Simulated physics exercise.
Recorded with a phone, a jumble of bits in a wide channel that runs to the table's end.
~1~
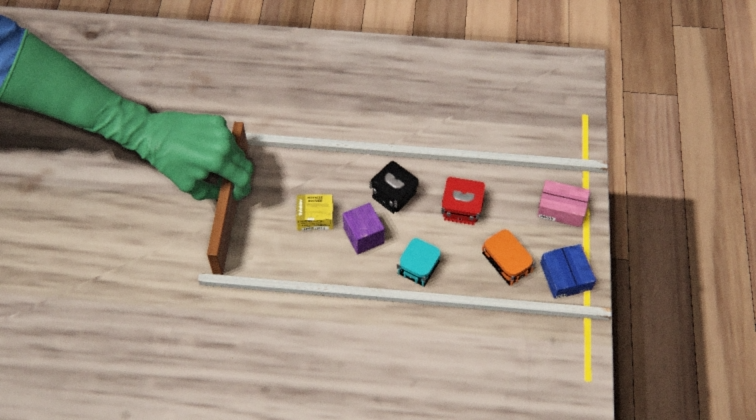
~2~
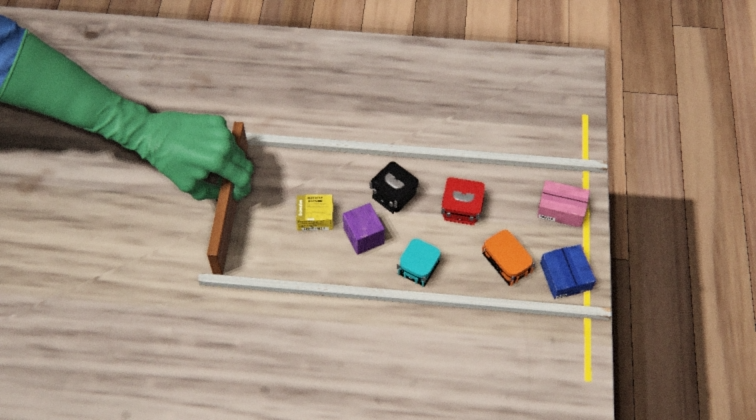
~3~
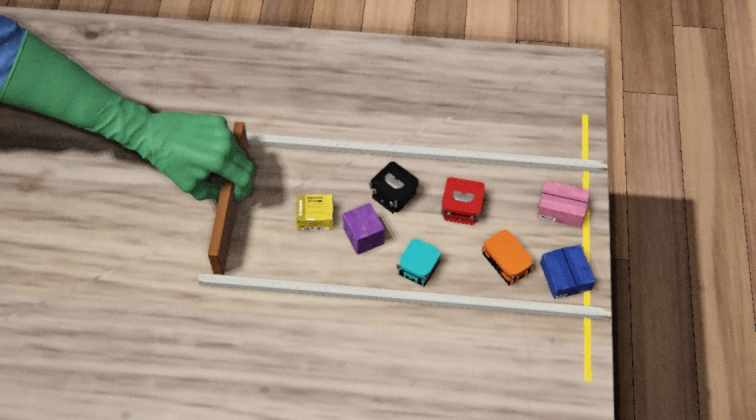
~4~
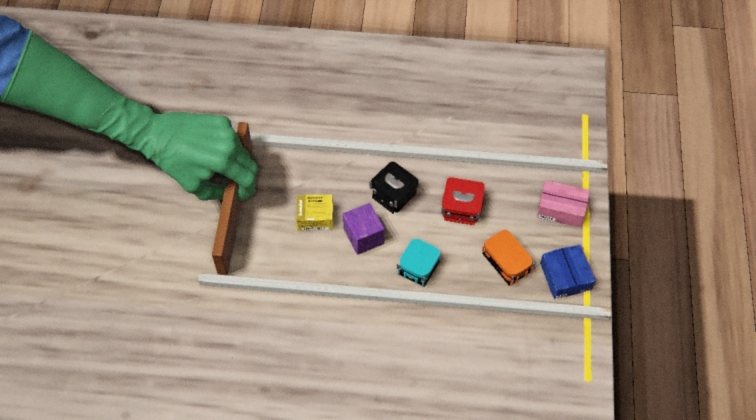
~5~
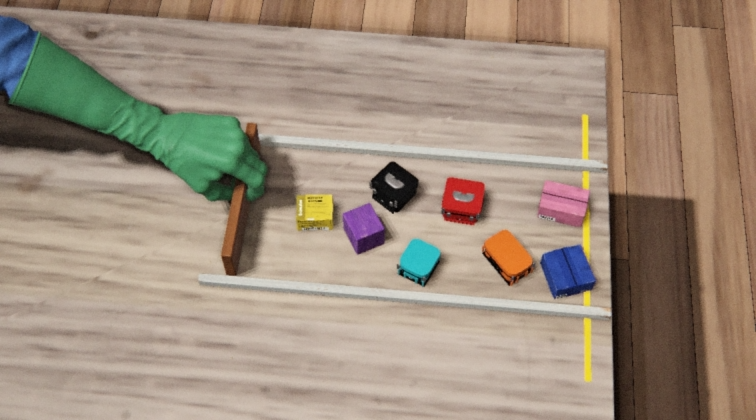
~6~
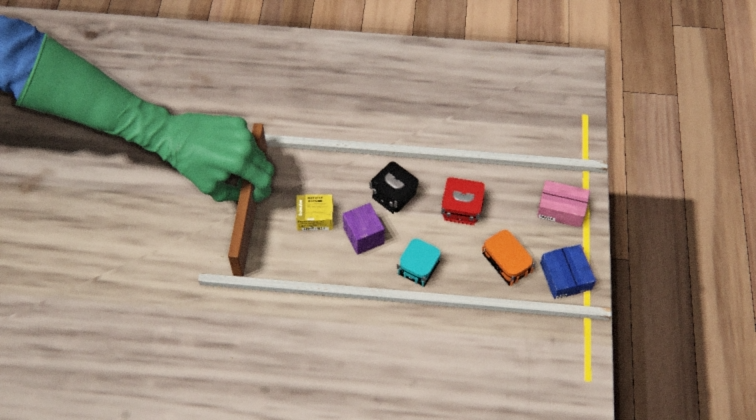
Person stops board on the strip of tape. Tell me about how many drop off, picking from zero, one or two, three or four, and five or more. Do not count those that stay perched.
Once the push stops, three or four will be gone from the table.
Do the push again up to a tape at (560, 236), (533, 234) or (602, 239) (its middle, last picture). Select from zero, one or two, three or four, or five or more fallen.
Falls: Three to four; one to two; more than four.
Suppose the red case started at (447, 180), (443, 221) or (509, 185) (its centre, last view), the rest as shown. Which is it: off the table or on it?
Gone; Gone; Gone.
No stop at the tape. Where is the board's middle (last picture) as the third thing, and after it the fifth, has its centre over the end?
Roughly (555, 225) for the earlier crossing, roughly (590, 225) for the later one.
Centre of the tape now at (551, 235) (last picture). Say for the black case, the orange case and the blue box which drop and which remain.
In that case the black case hangs on, the orange case hangs on and the blue box slides off.
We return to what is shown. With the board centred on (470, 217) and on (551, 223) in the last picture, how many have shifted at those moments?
So 7, and at the other place 8.
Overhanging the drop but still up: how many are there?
You'd get 4.
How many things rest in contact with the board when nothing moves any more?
The number is 4.
Soon after, none off yet; blue box at rest near (567, 272); pink box at rest near (563, 204); orange case at rest near (508, 258).
At rest, the number that fall off is three or four; fallen, red case, orange case, pink box and blue box.
